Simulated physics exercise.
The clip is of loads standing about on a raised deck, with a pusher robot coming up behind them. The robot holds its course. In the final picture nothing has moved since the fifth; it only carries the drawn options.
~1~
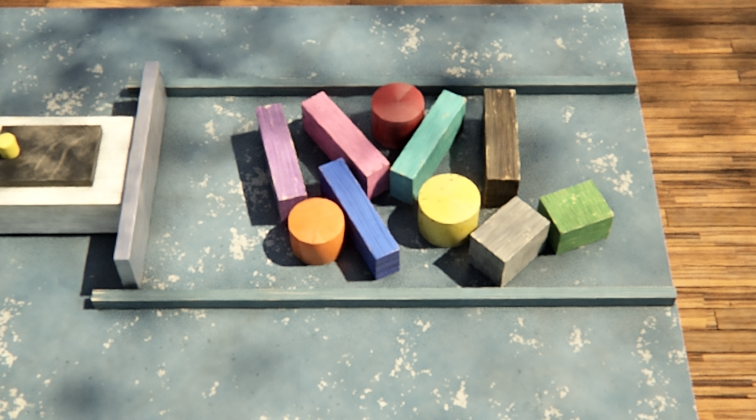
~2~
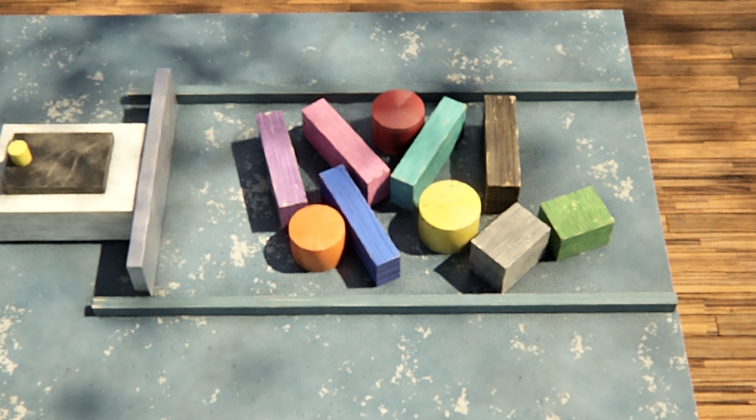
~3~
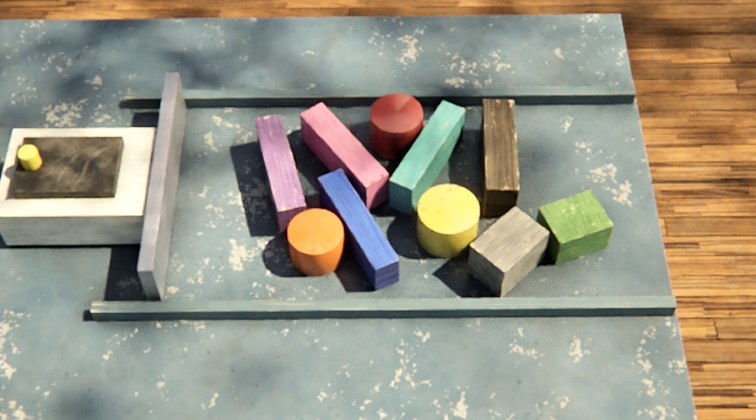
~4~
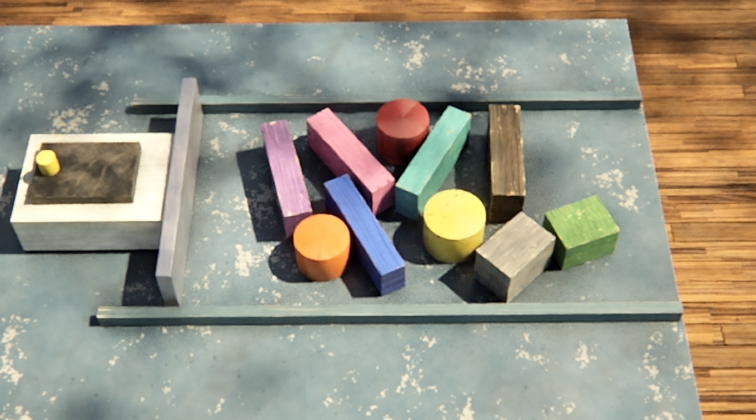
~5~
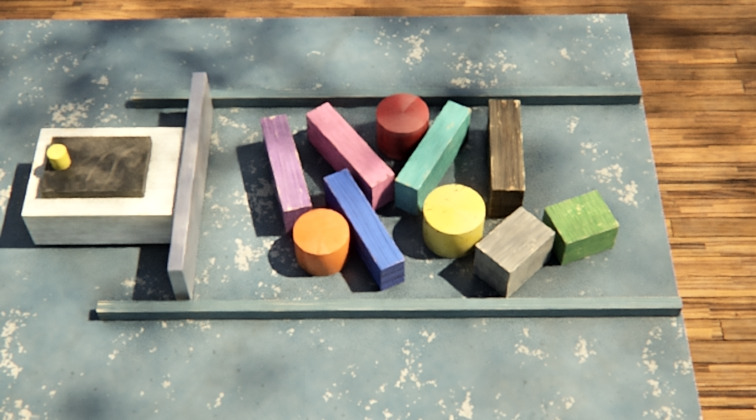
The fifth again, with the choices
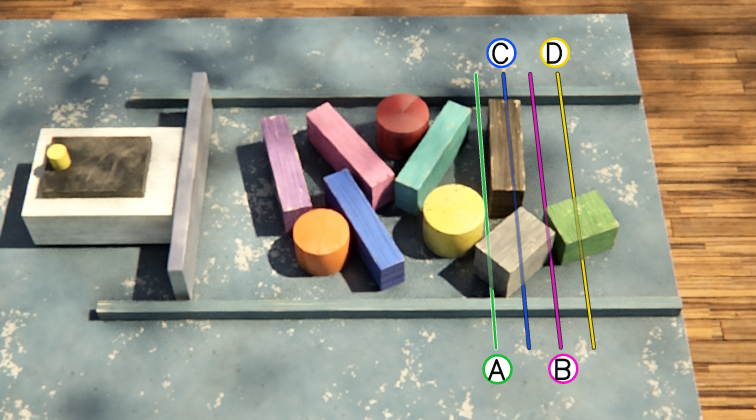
On a blotchy blue-grey deck edged by wooden floorboards, coloured blocks, bars and round canisters stand scattered between two low rails. From the left, a white robot with a dark top and small yellow knob pushes a tall grey panel steadily rightward, narrowing the gap to the loads, which stay in place.
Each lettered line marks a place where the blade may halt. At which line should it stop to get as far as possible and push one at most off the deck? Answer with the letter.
As far as mark C.
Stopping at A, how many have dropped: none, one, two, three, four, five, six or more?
The count is none.
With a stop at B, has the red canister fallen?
No.
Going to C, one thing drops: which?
The green crate goes over.
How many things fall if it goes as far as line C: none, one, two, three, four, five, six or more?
In all, one.
On the marked copy, A at (485, 199); B at (544, 199); C at (515, 199); D at (574, 198).
With C. Early on, robot (223, 164); orange canister (341, 247); blue stick (376, 230).
Further on, robot (341, 163); green crate (604, 221); black bar (565, 155).
At the end, robot (430, 163); green crate over the edge; black bar (650, 152); one fallen.
As for the rest, A is within the limit but short; B drops three; D drops five.
